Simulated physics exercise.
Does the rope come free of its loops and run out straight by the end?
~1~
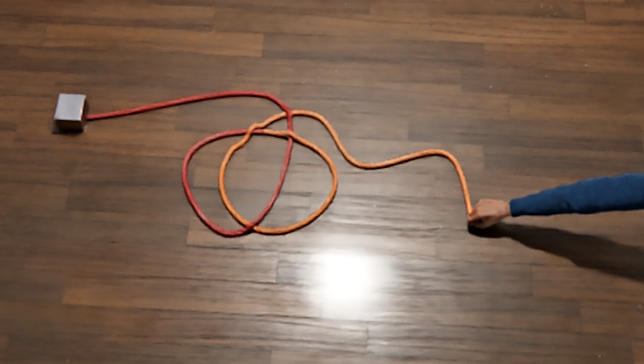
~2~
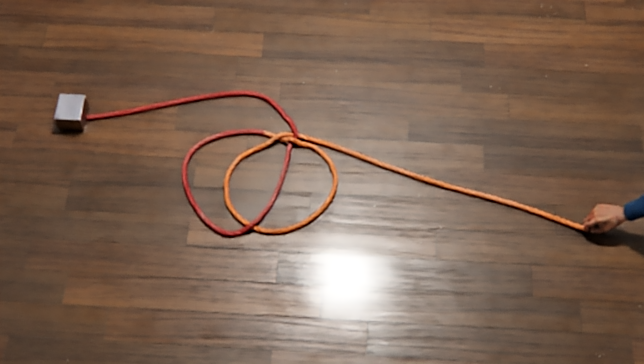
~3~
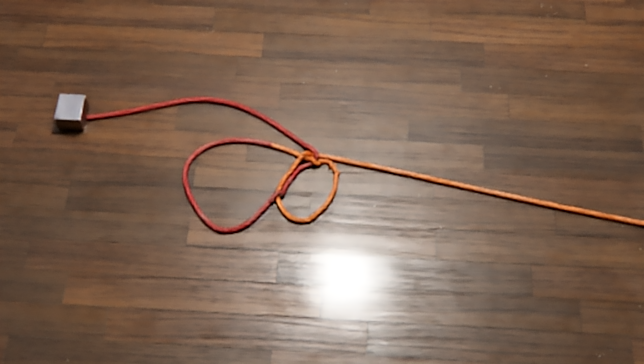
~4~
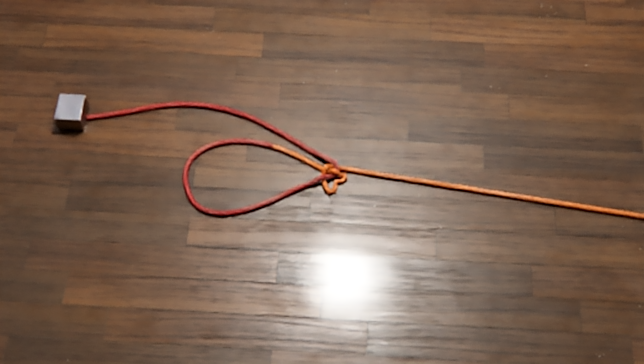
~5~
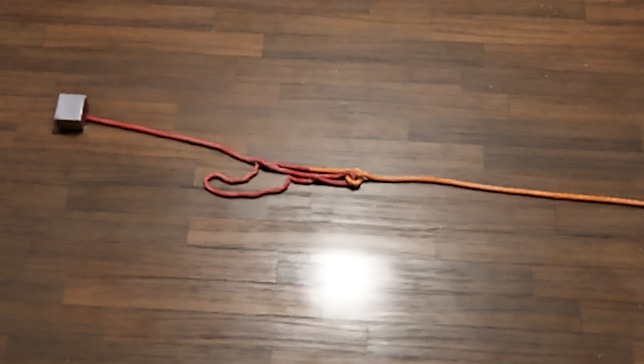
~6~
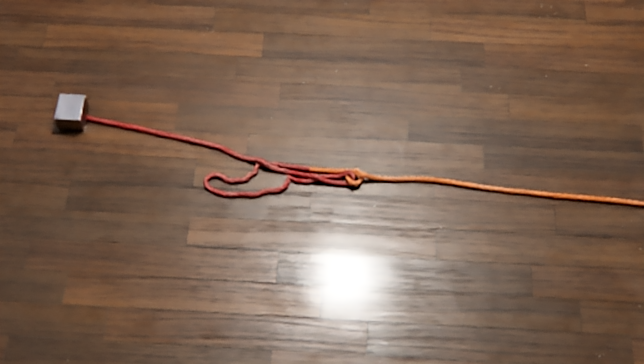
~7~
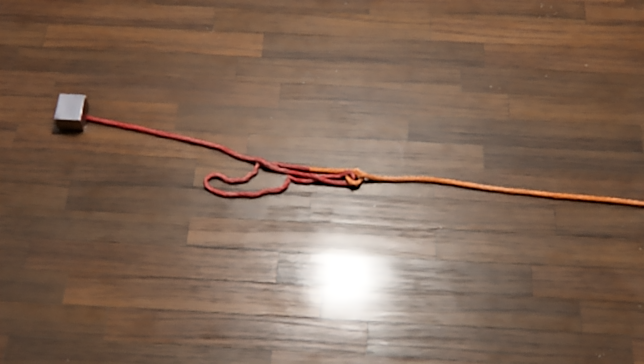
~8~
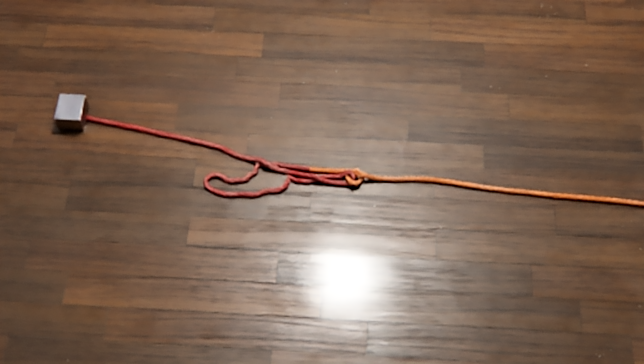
No, the rope does not come free. It tightens into a small knot, with some slack red rope still bent to the left of it.
To begin with, a rope, red on the left and orange on the right, lies in overlapping loops on a wooden floor, its left end fixed to a small metal block. A hand in a blue sleeve holds the orange end and draws it to the right, pulling that side taut, then passes out of view. The orange loop shrinks quickly and cinches into a small tangle, while the wide red loop stays open beside it. The tangle slides a little farther right as the red loop collapses into narrow, wavy strands. At last the rope lies still, with a tight orange knot and a slack red bend to its left.
